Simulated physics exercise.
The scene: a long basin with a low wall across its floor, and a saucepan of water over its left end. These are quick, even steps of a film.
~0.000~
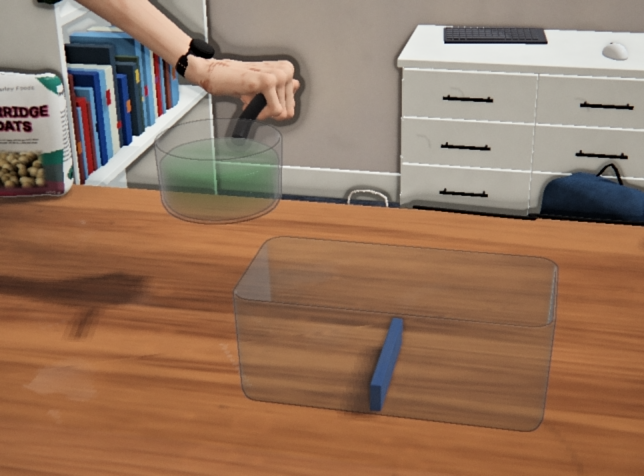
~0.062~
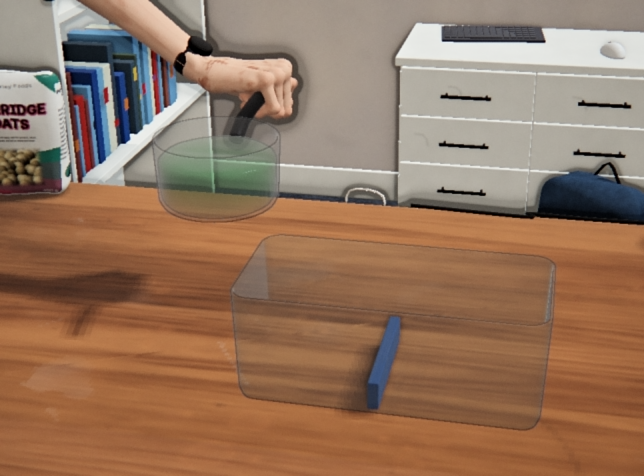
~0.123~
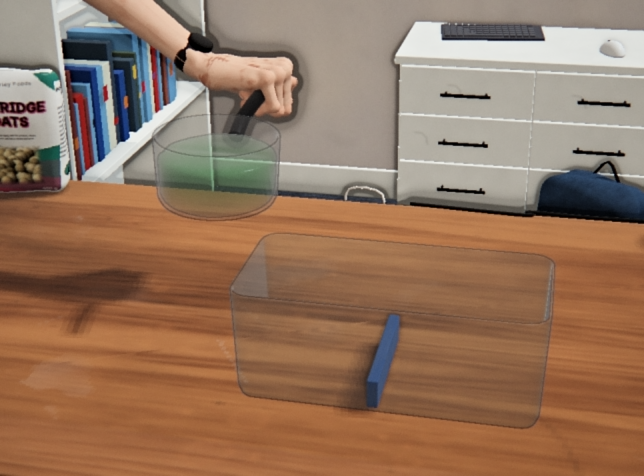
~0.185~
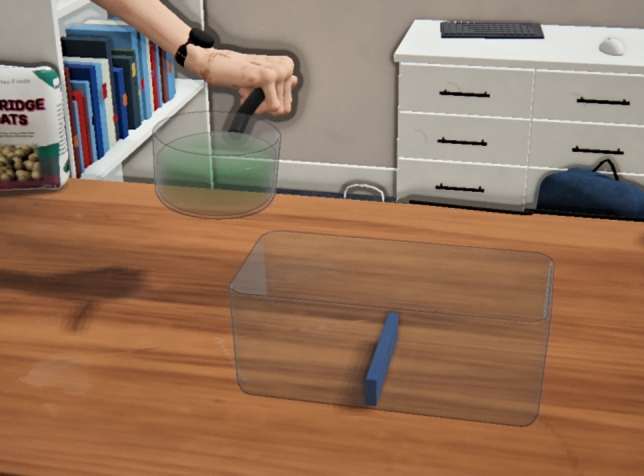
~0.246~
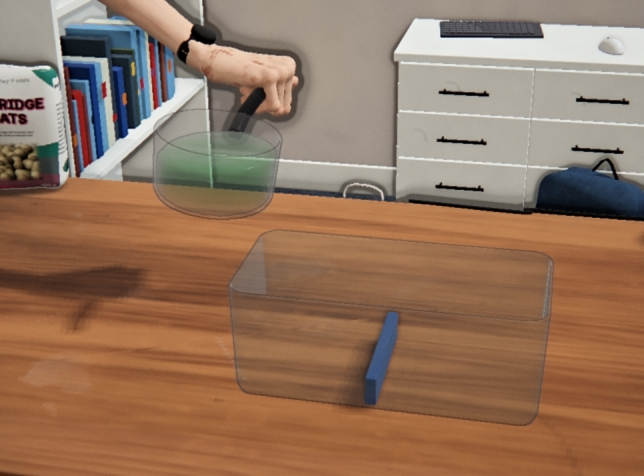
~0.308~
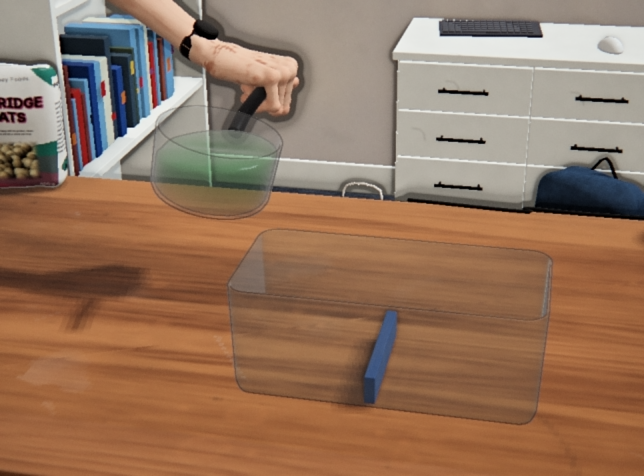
A hand holding a clear saucepan of green-tinted liquid above a wooden table, tilting it slightly rightward near a transparent basin.
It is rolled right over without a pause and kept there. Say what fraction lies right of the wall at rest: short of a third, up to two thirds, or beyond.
In the end under a third is right of the wall.
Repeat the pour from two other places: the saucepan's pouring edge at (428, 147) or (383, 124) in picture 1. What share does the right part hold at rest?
Near 95 % and 90 %.
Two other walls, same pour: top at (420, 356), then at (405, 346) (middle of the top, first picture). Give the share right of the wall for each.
First some 10, then 5 per cent.
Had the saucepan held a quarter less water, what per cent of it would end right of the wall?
Close to 5 per cent.
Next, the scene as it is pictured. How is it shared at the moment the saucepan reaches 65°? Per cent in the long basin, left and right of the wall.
The left part 15 per cent, the right part 0.
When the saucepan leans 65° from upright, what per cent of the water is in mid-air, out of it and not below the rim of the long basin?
About 25 per cent.
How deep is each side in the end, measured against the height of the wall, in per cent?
Near 80 on the left, 10 on the right.
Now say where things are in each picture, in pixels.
In the first frame, it leans 0°; its right rim is at (279, 144); the water meets the walls at (166, 152) and (279, 159); the long basin's rim runs from (250, 267) to (556, 294); the wall's top is at (387, 351).
In the second frame, it leans 1°; its right rim is at (277, 143); the water meets the walls at (163, 149) and (276, 157).
In the third frame, it leans 2°; its right rim is at (277, 143); the water meets the walls at (163, 147) and (276, 156).
In the fourth frame, it leans 5°; its right rim is at (278, 143); the water meets the walls at (163, 145) and (275, 154).
In the fifth frame, it leans 8°; its right rim is at (279, 146); the water meets the walls at (162, 144) and (277, 154).
In the sixth frame, it leans 12°; its right rim is at (279, 150); the water meets the walls at (161, 144) and (277, 153).
Then, 0.79 s in, the tilt is 65° and 60 per cent is still to pour, 15 is left of the wall and 0 right of it.
Then, 1.14 s in, the tilt is 100° and 10 per cent is still to pour, 79 is left of the wall and 5 right of it.
Then, 1.51 s in, the tilt is 110° and 0 per cent is still to pour, 91 is left of the wall and 8 right of it.
Then, 1.91 s in, the tilt is 110° and 0 per cent is still to pour, 92 is left of the wall and 8 right of it.
Finally, 92 per cent lies left of the wall, 8 right of it and 0 outside.
